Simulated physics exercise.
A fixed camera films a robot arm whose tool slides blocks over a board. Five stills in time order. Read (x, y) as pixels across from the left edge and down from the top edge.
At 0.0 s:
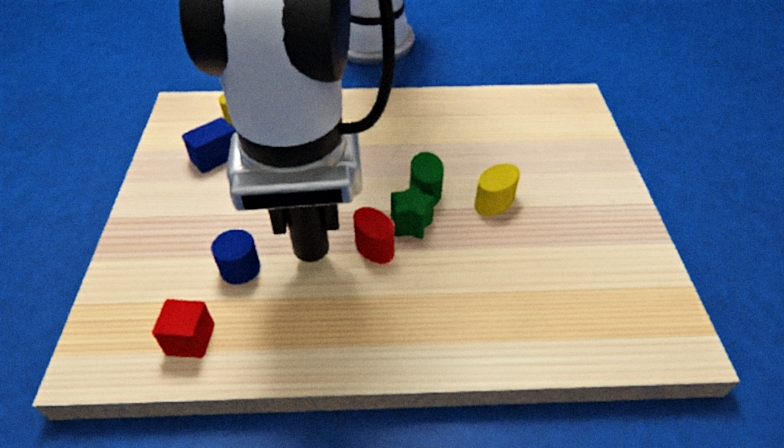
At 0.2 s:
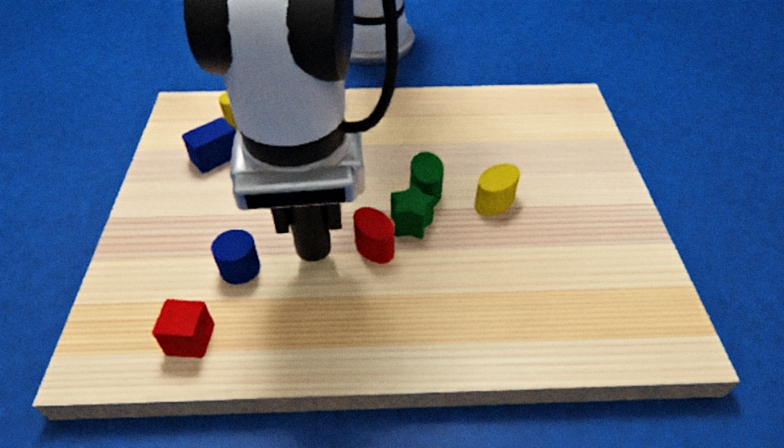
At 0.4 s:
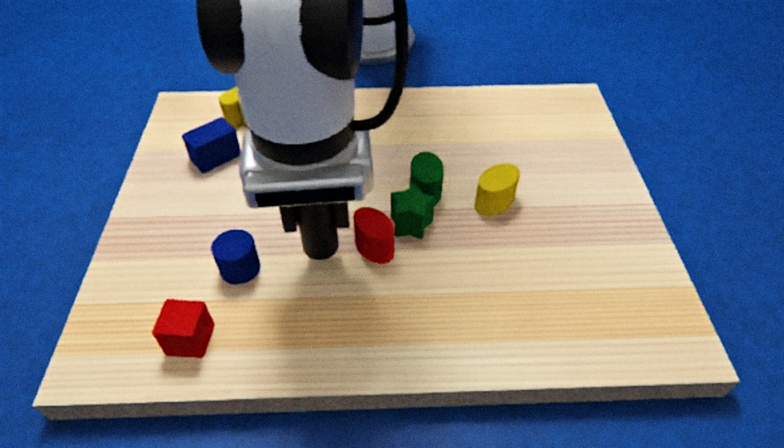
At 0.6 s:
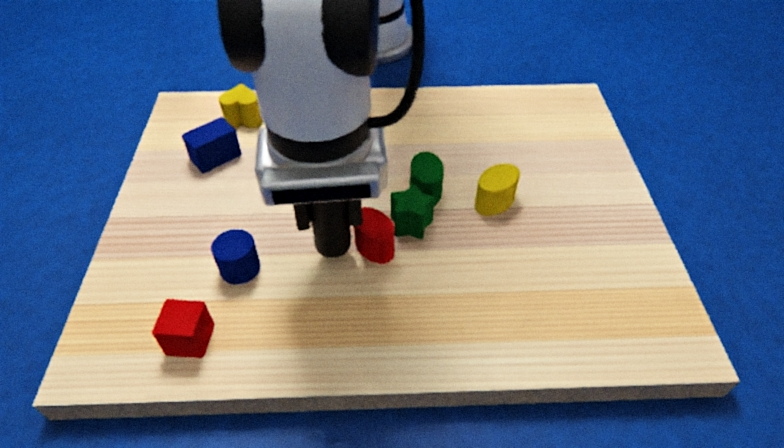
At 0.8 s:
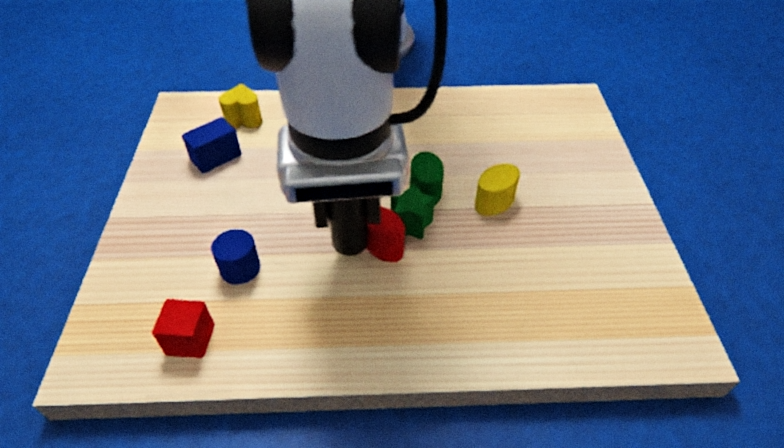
At first, a robot arm holds its dark tool upright over a wooden board, between a blue cylinder and a red oval block, with other colored blocks scattered around. The arm moves slowly right until the tool meets the red oval, nudging it slightly right toward the green star.
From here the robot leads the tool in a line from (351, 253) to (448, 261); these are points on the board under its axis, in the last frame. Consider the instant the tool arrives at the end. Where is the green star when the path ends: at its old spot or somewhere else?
It is shoved along.
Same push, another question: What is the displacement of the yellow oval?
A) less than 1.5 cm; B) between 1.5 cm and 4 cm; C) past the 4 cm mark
A.
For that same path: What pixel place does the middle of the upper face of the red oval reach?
Its top middle: (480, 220).
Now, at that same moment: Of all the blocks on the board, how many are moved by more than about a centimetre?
My count: 2.
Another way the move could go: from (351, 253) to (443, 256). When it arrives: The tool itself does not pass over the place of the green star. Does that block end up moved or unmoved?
It moves.
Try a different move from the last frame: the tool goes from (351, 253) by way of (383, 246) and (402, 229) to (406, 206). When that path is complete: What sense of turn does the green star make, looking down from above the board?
Rotates counter-clockwise.
What follows on the original path. Halfway along, tool at (400, 246); red oval at (434, 224); green star at (434, 196), turned 65° anticlockwise.
At the end, tool at (450, 250); red oval at (480, 220), turned 35° anticlockwise; green star at (446, 196), turned 95° anticlockwise; green oval still; yellow oval still.
